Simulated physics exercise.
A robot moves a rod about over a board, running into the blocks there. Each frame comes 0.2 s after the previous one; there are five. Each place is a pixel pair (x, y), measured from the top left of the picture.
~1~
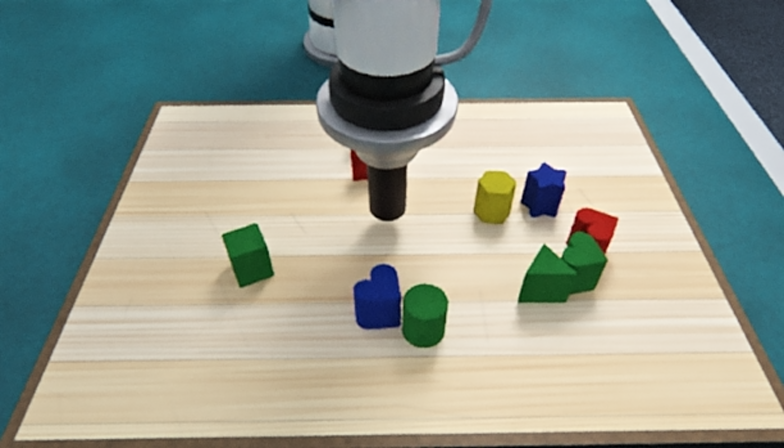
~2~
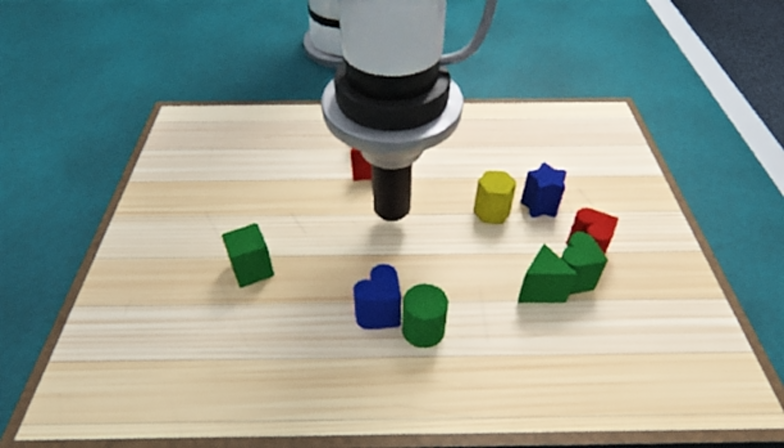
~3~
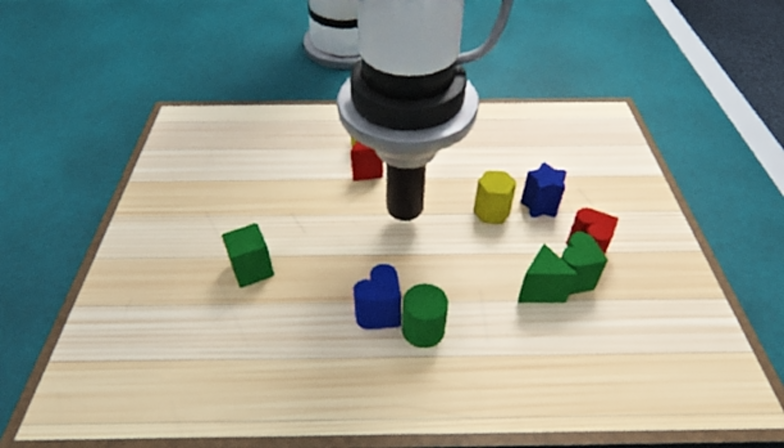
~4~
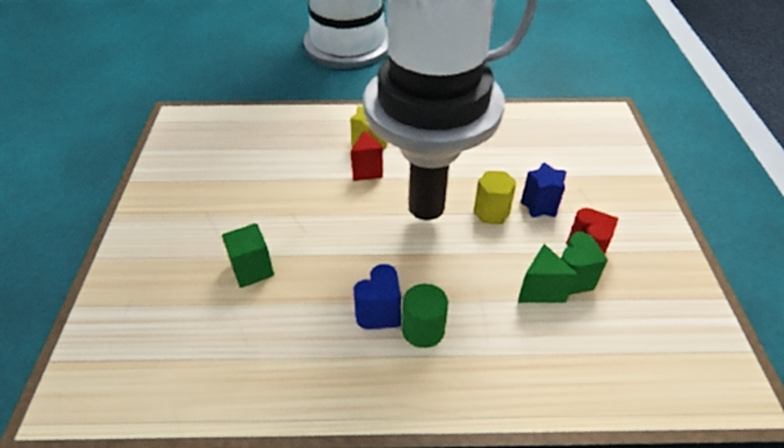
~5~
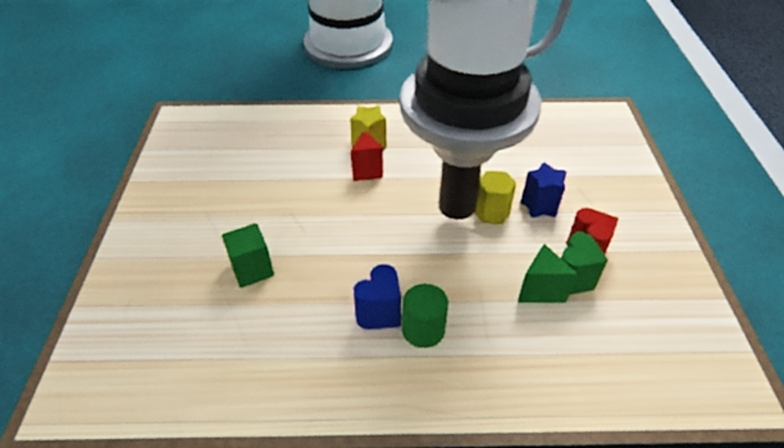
On a wooden board, a robot moves its dark rod right among still, coloured blocks.
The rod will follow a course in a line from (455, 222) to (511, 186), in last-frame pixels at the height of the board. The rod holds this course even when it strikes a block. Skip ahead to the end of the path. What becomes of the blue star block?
Answer: Moved.
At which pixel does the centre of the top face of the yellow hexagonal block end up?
Its top centre lands on (554, 158).
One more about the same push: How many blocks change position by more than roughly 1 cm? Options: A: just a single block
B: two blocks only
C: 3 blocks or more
My pick is B.
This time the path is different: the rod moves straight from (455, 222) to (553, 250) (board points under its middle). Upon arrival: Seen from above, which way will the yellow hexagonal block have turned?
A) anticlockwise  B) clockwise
Choice A: Anticlockwise.
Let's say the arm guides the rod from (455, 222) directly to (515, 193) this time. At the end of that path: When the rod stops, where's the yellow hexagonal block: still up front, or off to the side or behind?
It holds its place in front.
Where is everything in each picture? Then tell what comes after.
In the first picture, rod's lower end (388, 210); yellow hexagonal block (498, 181); blue star block (549, 175).
In the second picture, rod (392, 210); blocks still.
In the third picture, rod (405, 209); blocks still.
In the fourth picture, rod (427, 209); blocks still.
In the fifth picture, rod (457, 208); yellow hexagonal block (498, 181); blue star block (549, 175).
On the path given first. Halfway along, rod (487, 189); yellow hexagonal block (525, 169), turned 20° clockwise; blue star block (560, 173), turned 30° clockwise.
At the end, rod (514, 173); yellow hexagonal block (554, 158), turned 45° clockwise; blue star block (583, 173), turned 60° clockwise.
